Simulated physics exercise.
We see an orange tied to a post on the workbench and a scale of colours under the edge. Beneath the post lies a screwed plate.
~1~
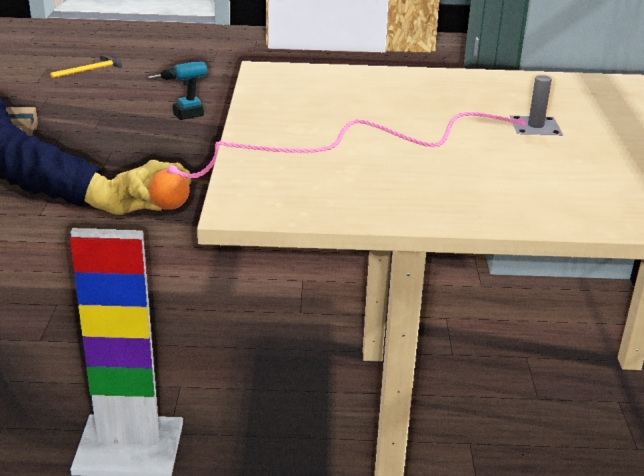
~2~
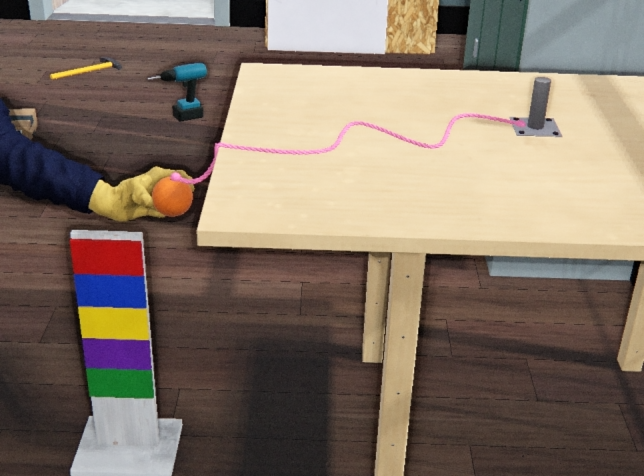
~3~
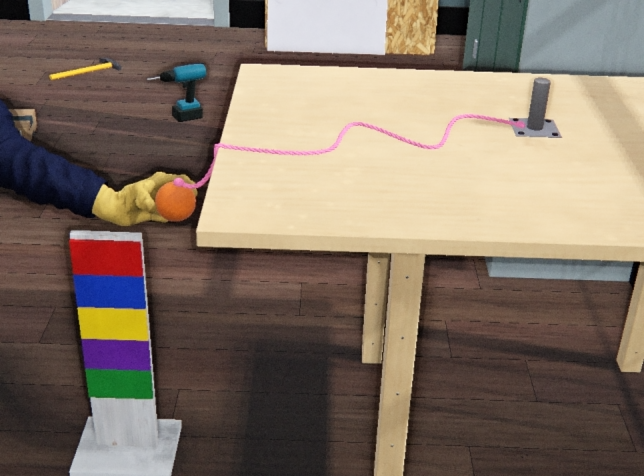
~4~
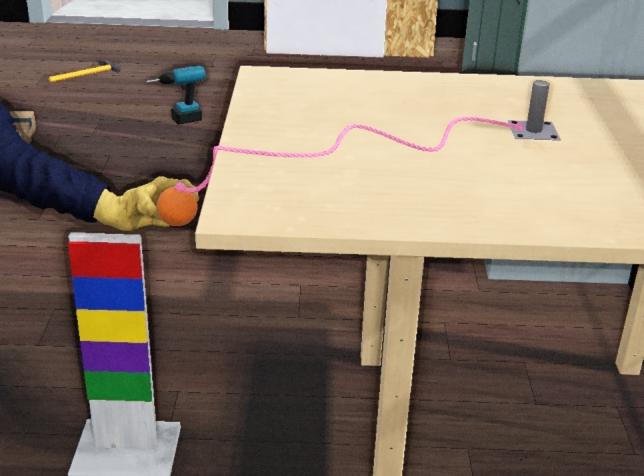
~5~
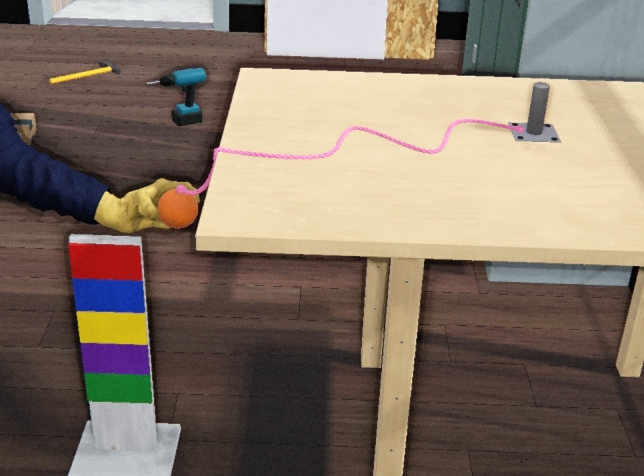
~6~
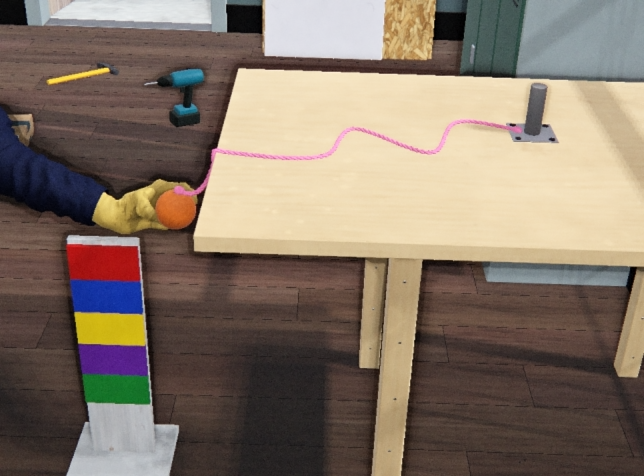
The clip opens on a gloved hand holding an orange ball beside the left edge of a wooden workbench, with a wavy pink cord running to a post and a striped colour scale standing below. The hand lowers the ball slightly and shifts it a little right, then stays nearly still.
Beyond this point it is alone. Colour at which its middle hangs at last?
The yellow one.
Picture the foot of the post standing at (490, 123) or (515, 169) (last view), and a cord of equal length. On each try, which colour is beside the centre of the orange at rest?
It comes out purple the first time and purple the second time.
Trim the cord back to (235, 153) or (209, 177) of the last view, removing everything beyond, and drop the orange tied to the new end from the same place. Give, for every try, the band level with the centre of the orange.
Try by try: Red; blue.
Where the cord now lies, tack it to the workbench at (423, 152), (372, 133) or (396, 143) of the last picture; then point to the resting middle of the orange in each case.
Per try (px, approx.): (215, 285), (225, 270), (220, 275).
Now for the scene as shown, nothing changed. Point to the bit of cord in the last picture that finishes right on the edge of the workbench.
Roughly (332, 152).
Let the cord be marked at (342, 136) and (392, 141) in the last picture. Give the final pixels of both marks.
At (256, 142), then (328, 140).
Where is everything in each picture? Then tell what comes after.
In the first picture, orange (169, 189); red (107, 257); blue (111, 291); yellow (114, 323); purple (117, 353); green (120, 383).
In the second picture, orange (172, 196); cord through (483, 117) (444, 140) (376, 128) (335, 146) (247, 149).
In the third picture, orange (176, 202).
In the fourth picture, orange (177, 206); cord through (481, 120) (443, 143) (375, 131) (333, 149) (245, 152).
In the fifth picture, orange (178, 208).
In the sixth picture, orange (176, 209); cord through (480, 123) (441, 146) (373, 134) (332, 152) (243, 154).
Soon after, orange near (252, 316); level with yellow.
Then, orange near (206, 325); level with yellow.
At rest, orange near (217, 324); level with yellow. Its middle rests at the yellow band.
